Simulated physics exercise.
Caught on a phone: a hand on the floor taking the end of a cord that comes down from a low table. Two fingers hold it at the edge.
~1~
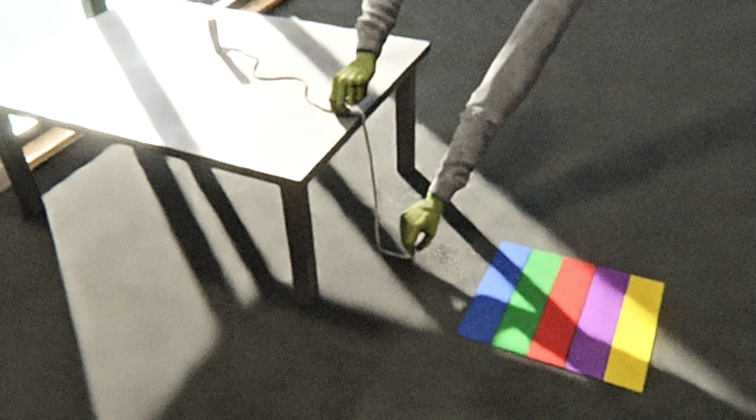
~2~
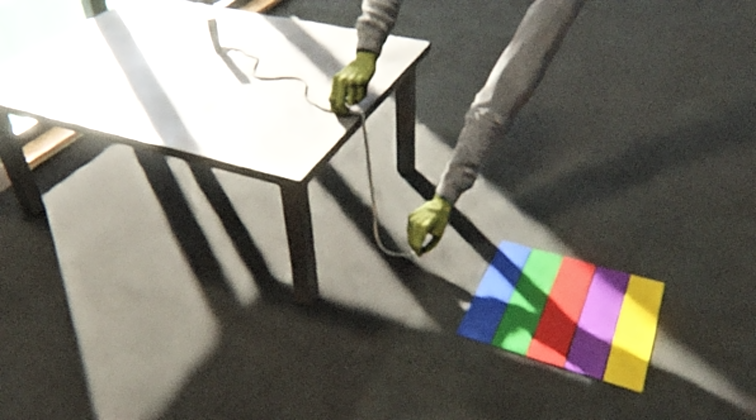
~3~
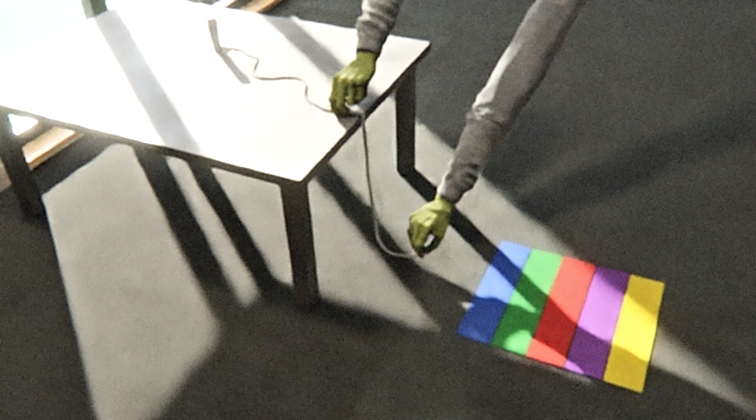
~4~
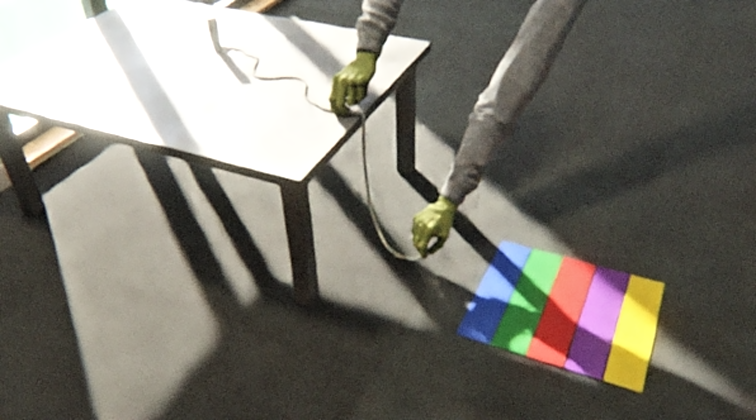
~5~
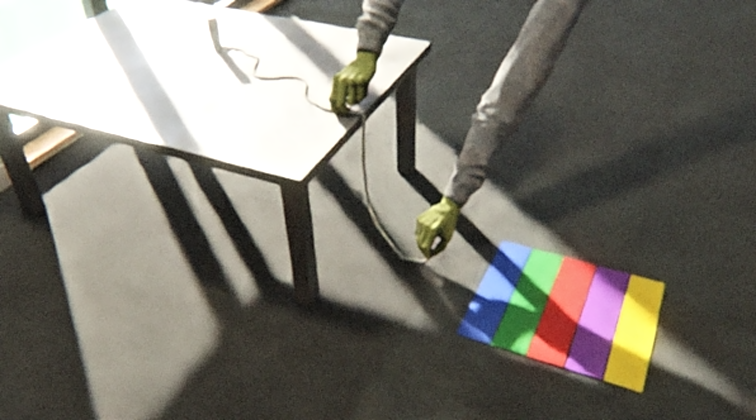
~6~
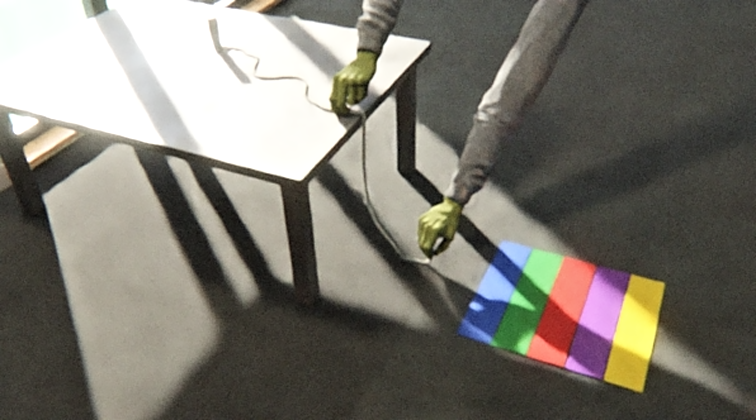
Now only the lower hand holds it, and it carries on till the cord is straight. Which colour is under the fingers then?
It gets as far as the red strip.
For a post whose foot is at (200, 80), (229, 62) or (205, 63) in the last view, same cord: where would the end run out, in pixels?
Near (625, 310), (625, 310) and (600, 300).
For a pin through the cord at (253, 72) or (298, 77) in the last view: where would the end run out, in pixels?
The places are (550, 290) and (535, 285).
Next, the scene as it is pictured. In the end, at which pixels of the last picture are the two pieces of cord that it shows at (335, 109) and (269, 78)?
The first at (382, 123), the second at (295, 78).
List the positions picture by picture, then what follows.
The first picture shows end (416, 250); blue (481, 320); green (516, 331); red (552, 342); purple (589, 353); yellow (628, 365).
The second picture shows end (423, 252); cord through (243, 53) (264, 78) (304, 94) (356, 113) (370, 181) (377, 238).
The third picture shows end (424, 253).
The fourth picture shows end (428, 254); cord through (244, 53) (264, 78) (304, 94) (356, 114) (367, 180) (382, 238).
The fifth picture shows end (432, 255).
The sixth picture shows end (433, 255); cord through (244, 53) (265, 78) (305, 94) (357, 113) (365, 179) (387, 237).
Soon after, end near (519, 279); over green.
After that, end near (553, 288); over red.
At the stop, end near (575, 295); over red. The red one.
